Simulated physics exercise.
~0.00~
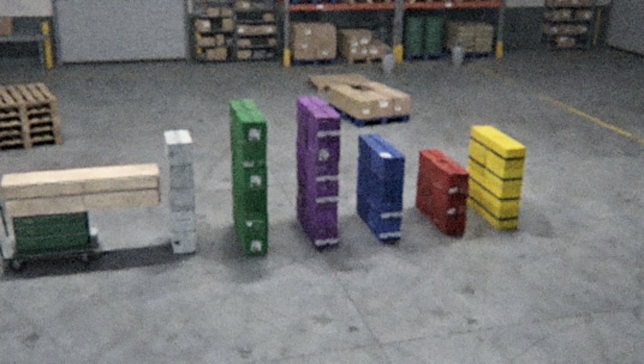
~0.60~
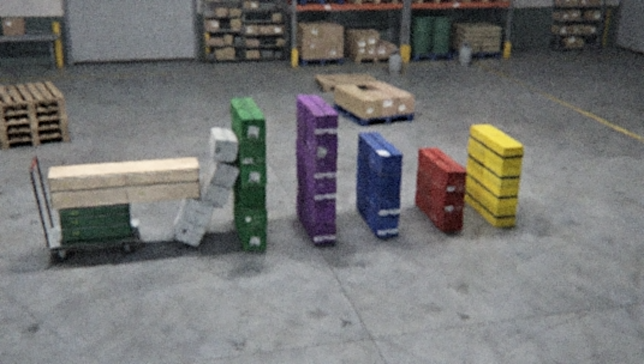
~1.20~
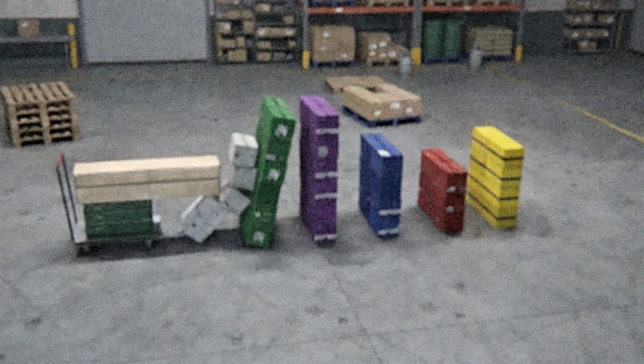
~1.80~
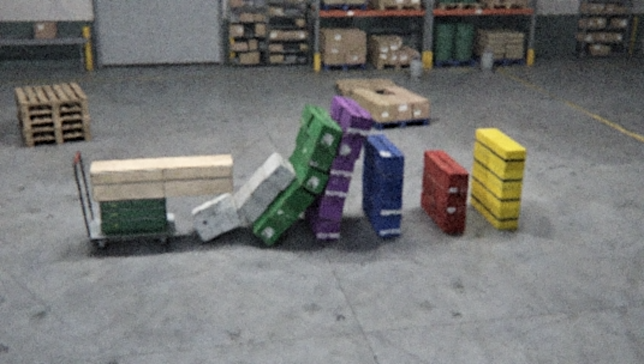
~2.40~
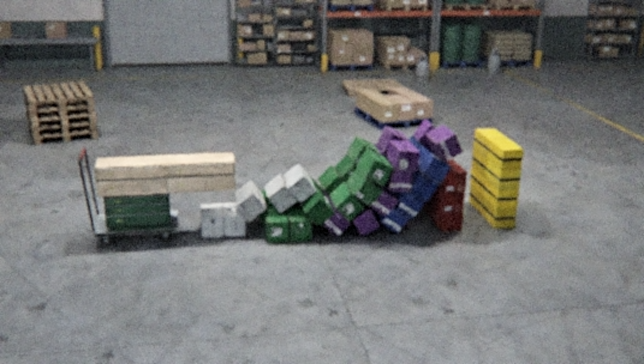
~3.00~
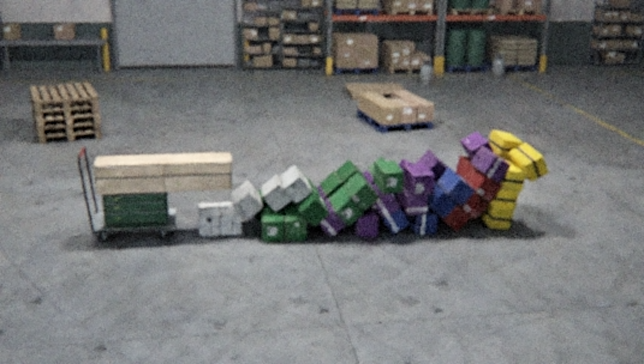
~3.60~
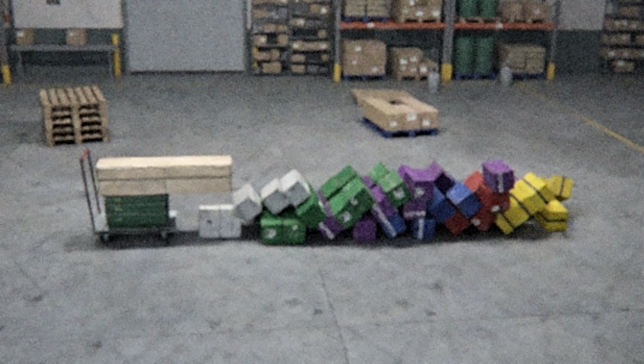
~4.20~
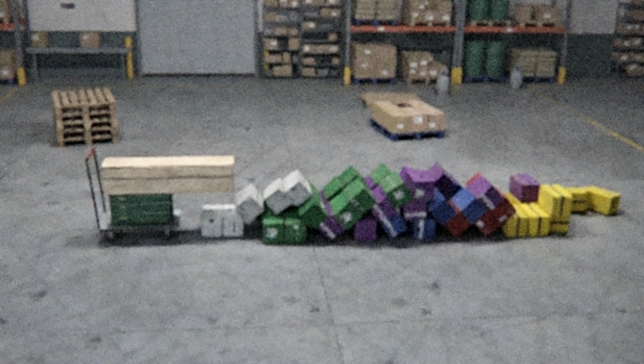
A trolley carrying a long pale case rolls rightward across a grey warehouse floor, seen from slightly above and side-on, toward a row of carton stacks in white, green, purple, blue, red and yellow. The jutting case knocks the white stack, which buckles against the tall green one. Green leans and breaks apart into purple, and the trolley comes to rest. Purple and blue cartons tumble onto the red stack, which tips into yellow. The yellow stack topples last, leaving a long jumbled line of whole cartons, with yellow ones strewn at the right end.
